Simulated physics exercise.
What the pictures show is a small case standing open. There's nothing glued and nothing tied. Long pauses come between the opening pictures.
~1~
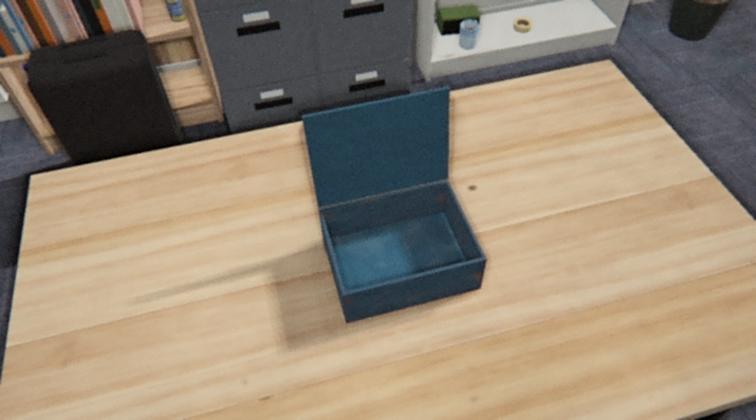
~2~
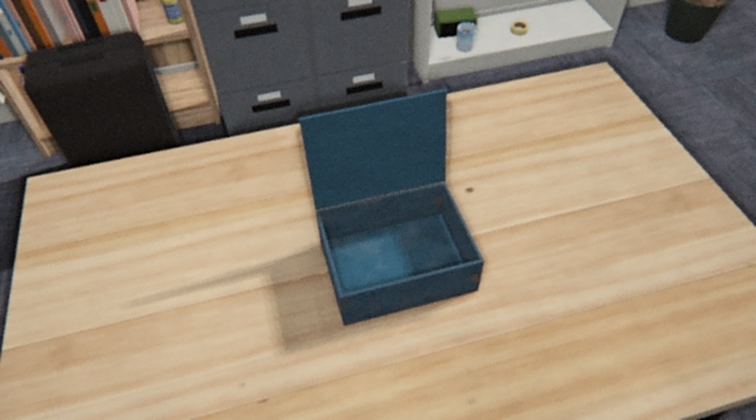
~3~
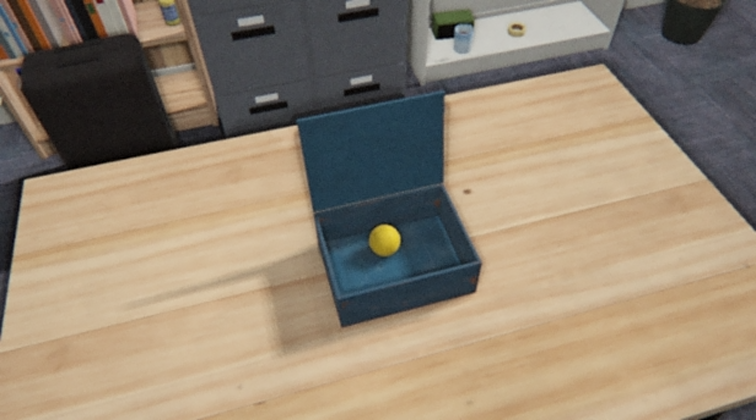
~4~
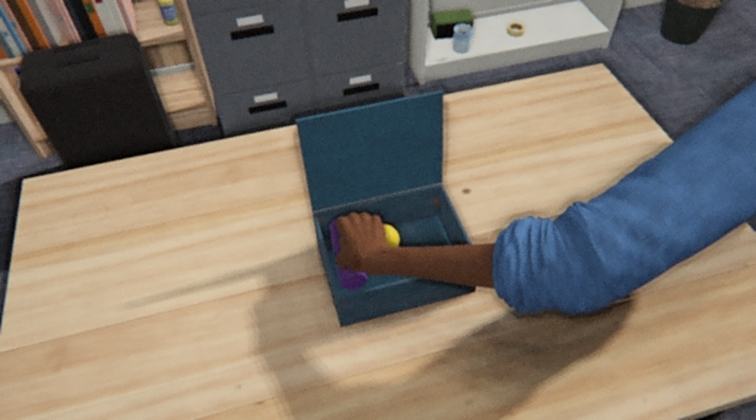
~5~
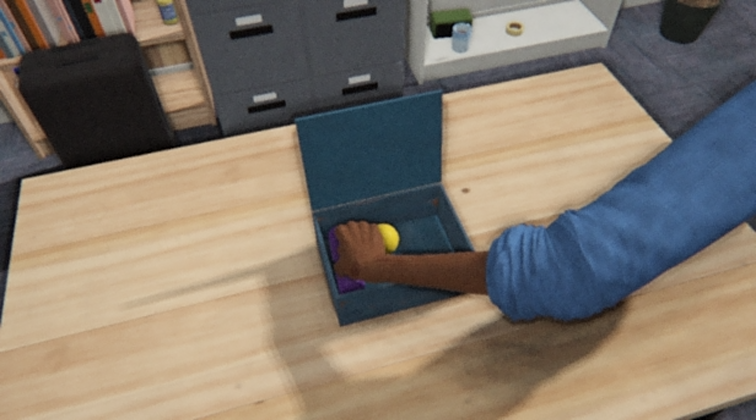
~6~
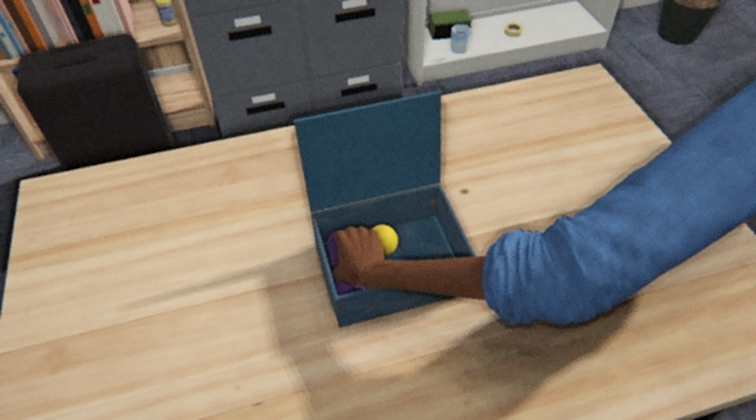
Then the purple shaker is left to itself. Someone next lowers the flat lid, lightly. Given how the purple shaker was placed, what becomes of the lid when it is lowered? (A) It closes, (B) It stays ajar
(A) It closes.
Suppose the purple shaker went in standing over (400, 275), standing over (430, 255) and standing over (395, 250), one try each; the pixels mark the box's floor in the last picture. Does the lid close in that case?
First, it stays open; second, it stays open; third, it shuts.
Then, 1.40 s past the last view, lid 72° above the rim.
Then, 1.90 s past the last view, lid 30° above the rim.
Finally, lid shut; both still in place. Final places as the last picture's camera would see them, purple shaker near (347, 265).
